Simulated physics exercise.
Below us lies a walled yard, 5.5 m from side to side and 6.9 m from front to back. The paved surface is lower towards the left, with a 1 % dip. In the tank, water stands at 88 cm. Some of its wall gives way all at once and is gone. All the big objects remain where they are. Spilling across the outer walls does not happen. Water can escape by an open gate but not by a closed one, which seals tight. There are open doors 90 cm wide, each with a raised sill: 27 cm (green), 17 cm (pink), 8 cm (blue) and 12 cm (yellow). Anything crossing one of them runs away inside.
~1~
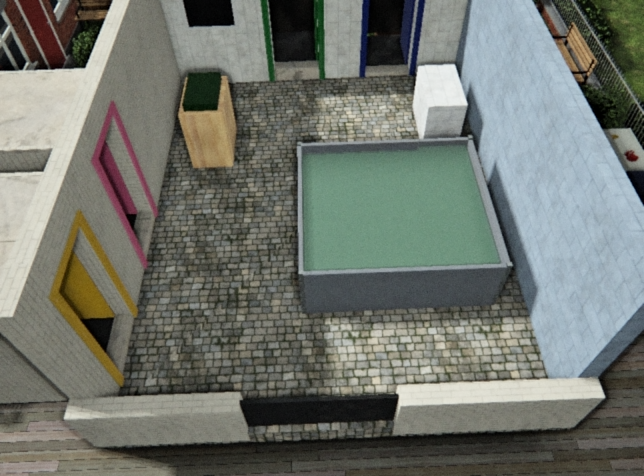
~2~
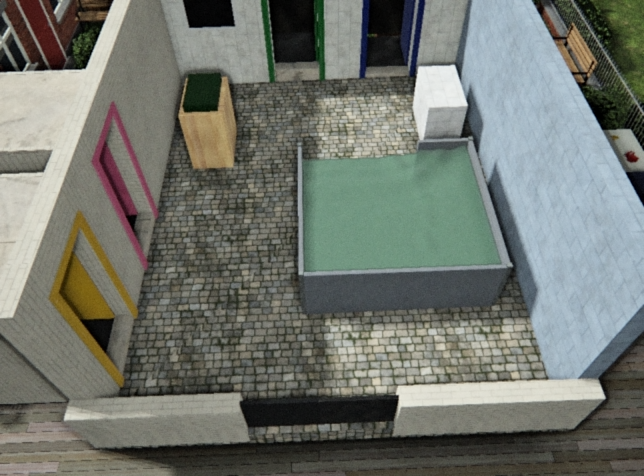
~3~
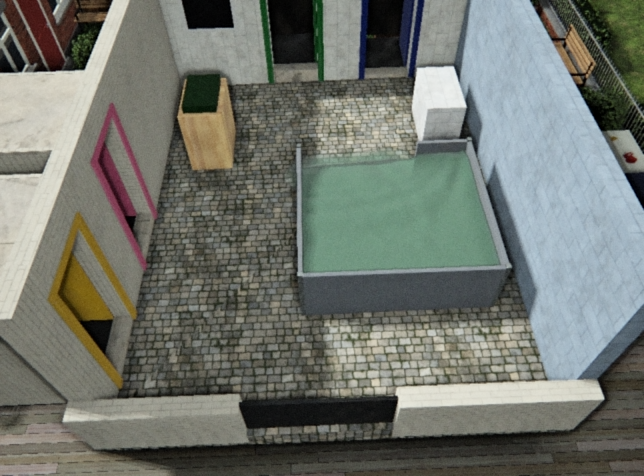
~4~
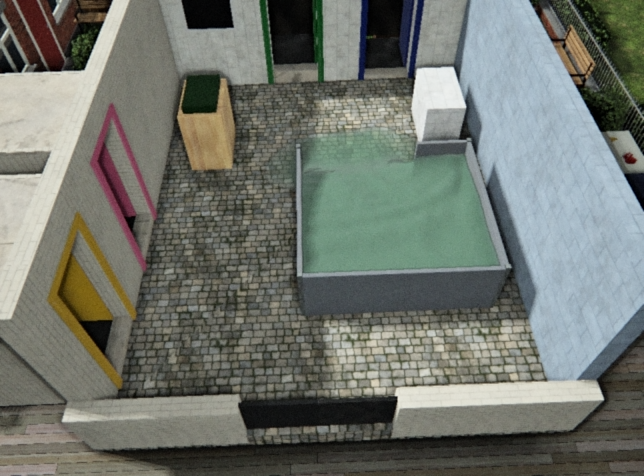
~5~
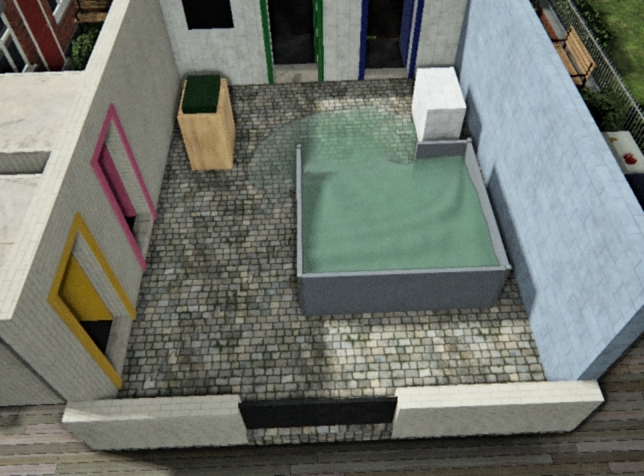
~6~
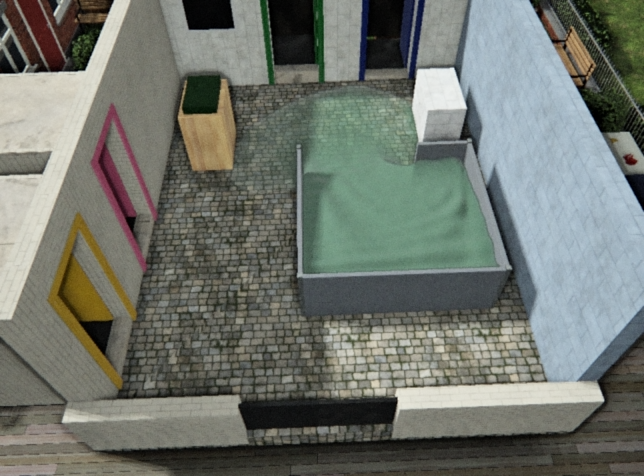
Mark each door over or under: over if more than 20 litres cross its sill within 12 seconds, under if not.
Marks: Green door: Over; pink door: Under; blue door: Over; yellow door: Over.
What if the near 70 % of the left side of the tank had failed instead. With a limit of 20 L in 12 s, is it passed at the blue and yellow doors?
At blue the amount is higher than the mark, while at yellow it is higher than the mark.
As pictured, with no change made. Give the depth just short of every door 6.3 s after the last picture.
Door by door, in cm: Green reads 18, pink reads 6, blue reads 18, yellow reads 10.
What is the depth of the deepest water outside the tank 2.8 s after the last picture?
It tops out at some 44 cm.
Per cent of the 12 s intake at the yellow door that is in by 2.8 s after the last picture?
About 0 per cent.
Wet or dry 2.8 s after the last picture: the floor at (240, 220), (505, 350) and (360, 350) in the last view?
Listed in sequence, the spots are drenched, bone dry and bone dry.
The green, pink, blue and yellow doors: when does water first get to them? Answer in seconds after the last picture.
Times: Green 0.1 seconds, pink 2.2 seconds, blue 0.1 seconds, yellow 2.8 seconds.
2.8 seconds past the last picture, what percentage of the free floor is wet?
Covered: Roughly 60 %.
Then, 0.7 s after the last picture water covers 40 % of the floor and is deepest (52 cm) near (333, 88); green door 46 cm at the sill, 22 L in, pink door not reached, blue door 30 cm at the sill, 89 L in, yellow door not reached.
Then, 1.5 s after the last picture water covers 45 % of the floor and is deepest (74 cm) near (183, 89); green door 45 cm at the sill, 106 L in, pink door not reached, blue door 39 cm at the sill, 319 L in, yellow door not reached.
Then, 2.8 s after the last picture water covers 60 % of the floor and is deepest (44 cm) near (192, 89); green door 30 cm at the sill, 171 L in, pink door 13 cm at the sill, 0 L in, blue door 27 cm at the sill, 562 L in, yellow door not reached.
Then, 6.3 s after the last picture water covers 100 % of the floor and is deepest (25 cm) near (183, 89); green door 18 cm at the sill, 175 L in, pink door 6 cm at the sill, 0 L in, blue door 18 cm at the sill, 792 L in, yellow door 10 cm at the sill, 1 L in.
Then, 11.3 s after the last picture water covers 100 % of the floor and is deepest (20 cm) near (116, 409); green door 11 cm at the sill, 175 L in, pink door 18 cm at the sill, 0 L in, blue door 9 cm at the sill, 870 L in, yellow door 19 cm at the sill, 66 L in.
